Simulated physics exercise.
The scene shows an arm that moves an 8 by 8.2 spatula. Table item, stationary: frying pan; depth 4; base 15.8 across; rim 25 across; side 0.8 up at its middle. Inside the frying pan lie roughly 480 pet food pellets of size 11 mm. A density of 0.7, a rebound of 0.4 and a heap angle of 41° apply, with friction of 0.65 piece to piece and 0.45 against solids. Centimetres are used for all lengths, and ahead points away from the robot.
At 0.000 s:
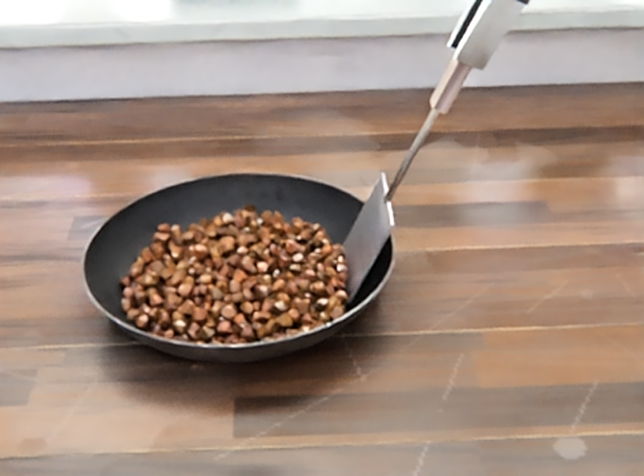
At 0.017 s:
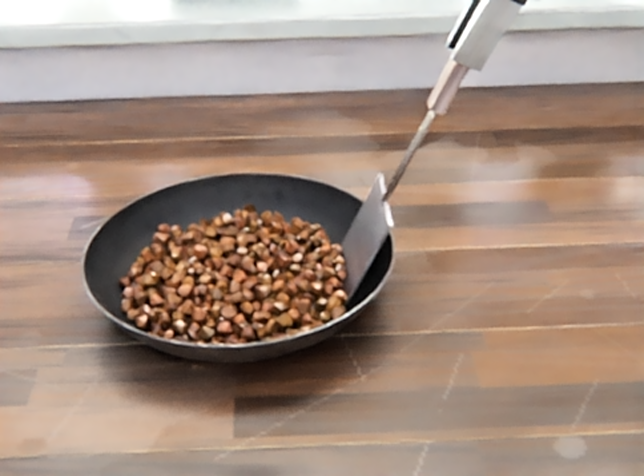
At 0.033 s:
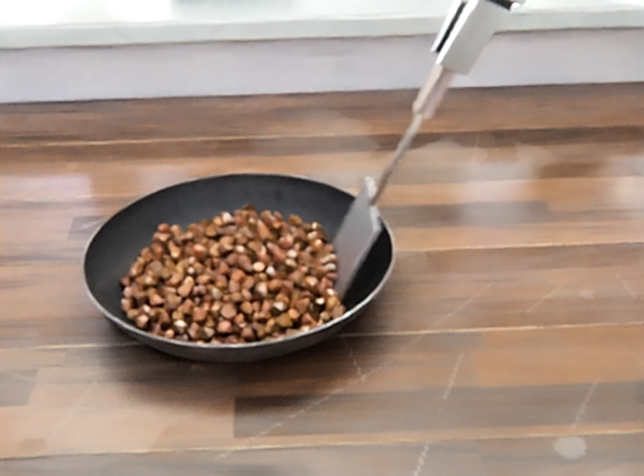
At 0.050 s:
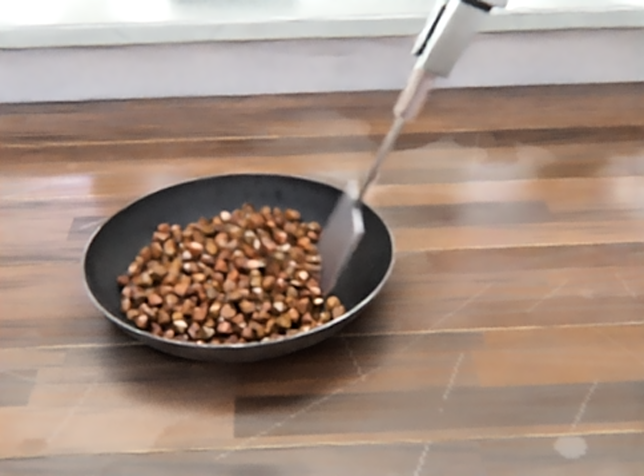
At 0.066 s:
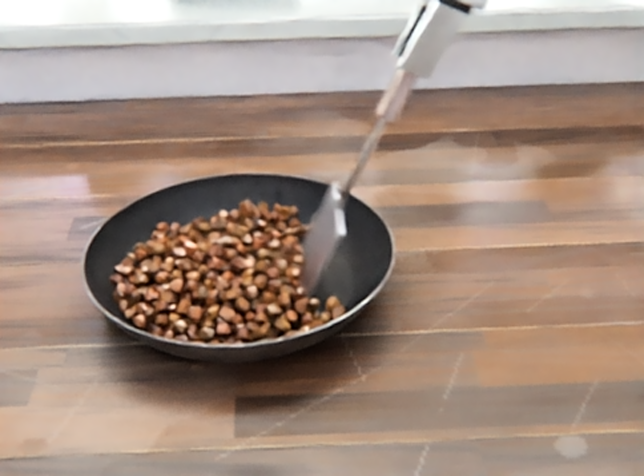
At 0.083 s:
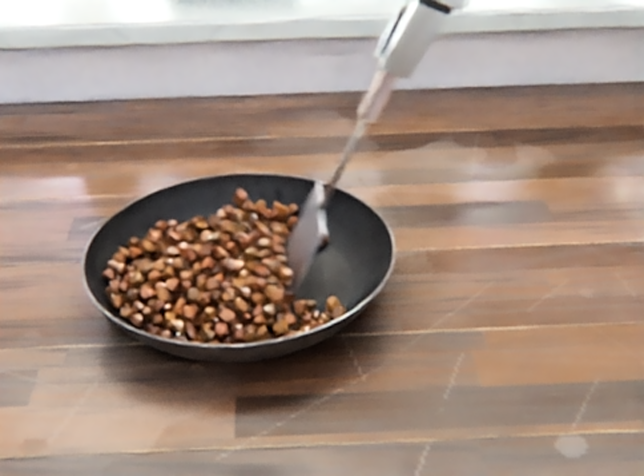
To begin with, a metal spatula held by a robot arm rests at the right side of a dark frying pan full of small brown pellets on a wooden surface. The arm then sweeps the spatula left, pushing pellets into a heap toward the left and baring the pan's right side.
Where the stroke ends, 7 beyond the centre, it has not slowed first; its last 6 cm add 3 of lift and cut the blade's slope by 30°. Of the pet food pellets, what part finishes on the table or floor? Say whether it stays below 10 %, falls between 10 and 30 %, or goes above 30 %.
It falls between 10 and 30 %.
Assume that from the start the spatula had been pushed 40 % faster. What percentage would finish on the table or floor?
20 per cent, roughly.
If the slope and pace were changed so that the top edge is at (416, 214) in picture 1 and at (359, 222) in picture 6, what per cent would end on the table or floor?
It comes to something like 10 %, give or take.
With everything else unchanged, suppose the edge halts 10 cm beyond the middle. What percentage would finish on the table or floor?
Then around 35 per cent.
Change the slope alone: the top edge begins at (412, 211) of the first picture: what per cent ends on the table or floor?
Some 15 per cent.
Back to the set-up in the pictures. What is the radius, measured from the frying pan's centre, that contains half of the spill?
It's around 18 cm.
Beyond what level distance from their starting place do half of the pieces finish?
The value is roughly 6 cm.
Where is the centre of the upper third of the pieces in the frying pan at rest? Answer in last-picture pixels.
It is centred near (137, 256).
After 0.12 s, sloping 65°, highest piece 6 above the table; 482 in the frying pan.
After 0.16 s, sloping 52°, highest piece 5 above the table; 482 in the frying pan.
After 0.38 s, sloping 35°, highest piece 5 above the table; 408 in the frying pan, 70 on the table or floor, 4 on the blade or in flight.
After 1.43 s, sloping 35°, highest piece 5 above the table; 407 in the frying pan, 75 on the table or floor.
In the end, 407 in the frying pan, 75 on the table or floor. That is 16 % on the table or floor.
